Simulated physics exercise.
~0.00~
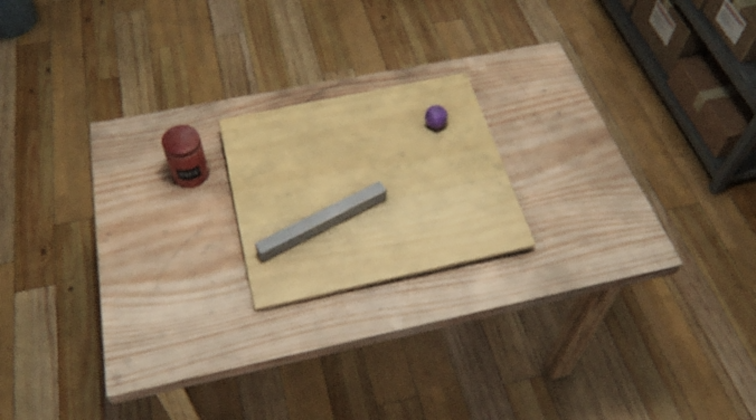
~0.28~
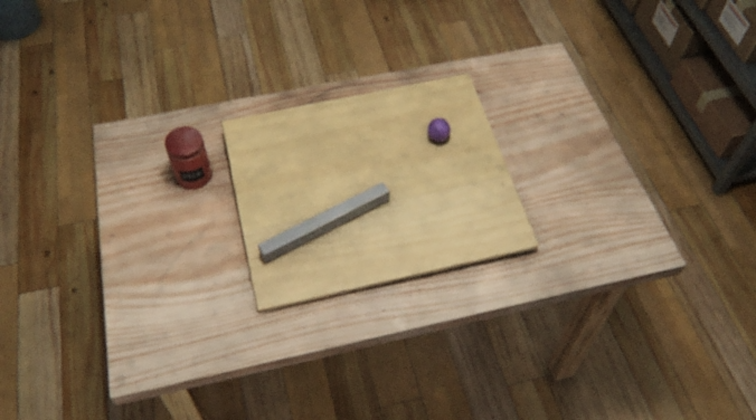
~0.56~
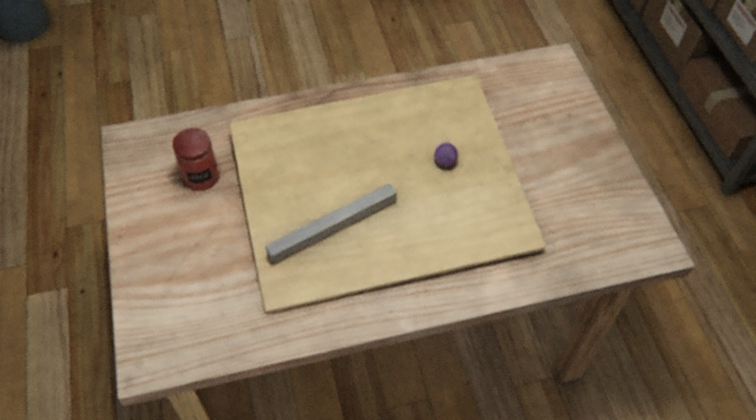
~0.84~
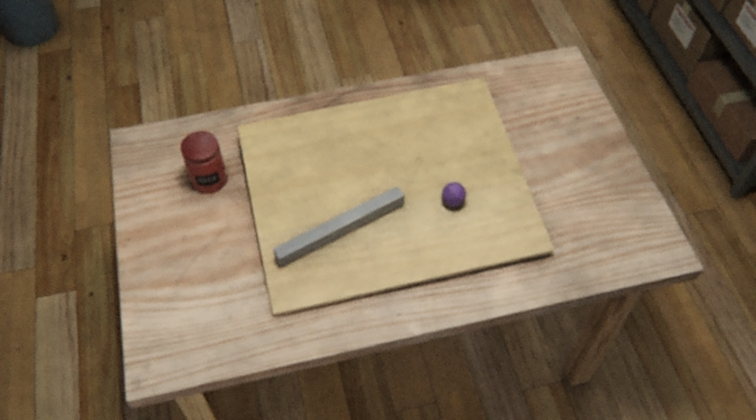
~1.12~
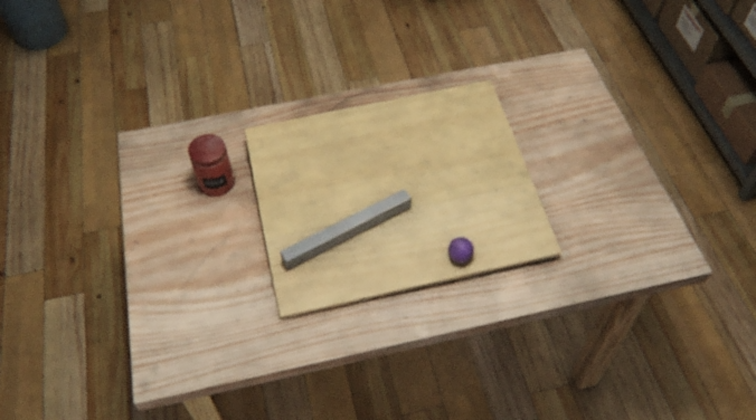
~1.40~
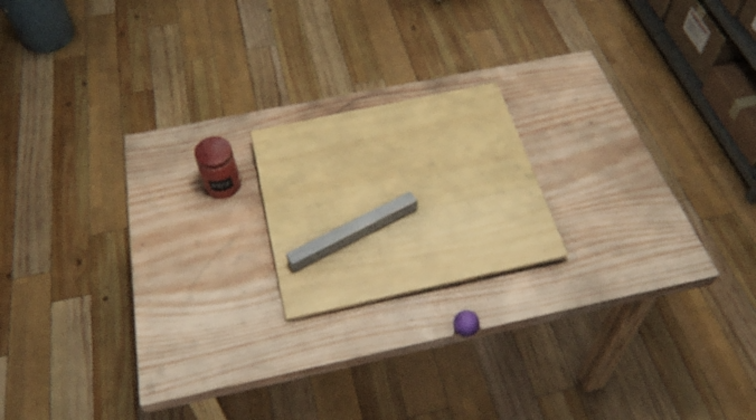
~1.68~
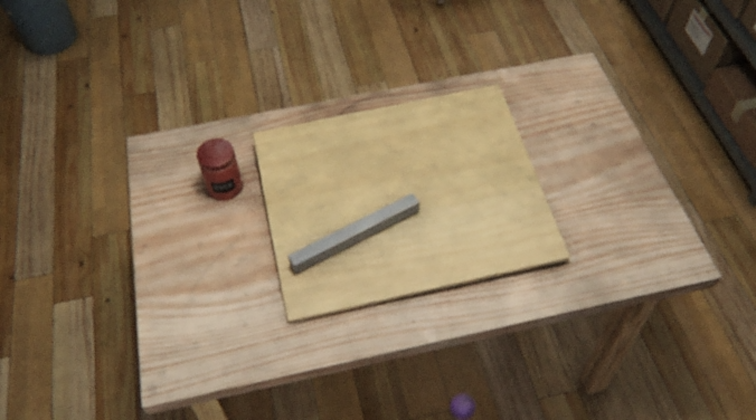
A small purple ball sits near the far right part of a pale yellow board lying on a wooden table, with a grey bar fixed across the board and a dark red jar standing to its left. The ball starts to roll toward the viewer, slowly at first. It picks up speed, passing to the right of the bar without touching it, and nears the board's near edge. It then crosses that edge and drops past the front of the table. At the end it is low in view beneath the tabletop, while the jar and bar remain in place.
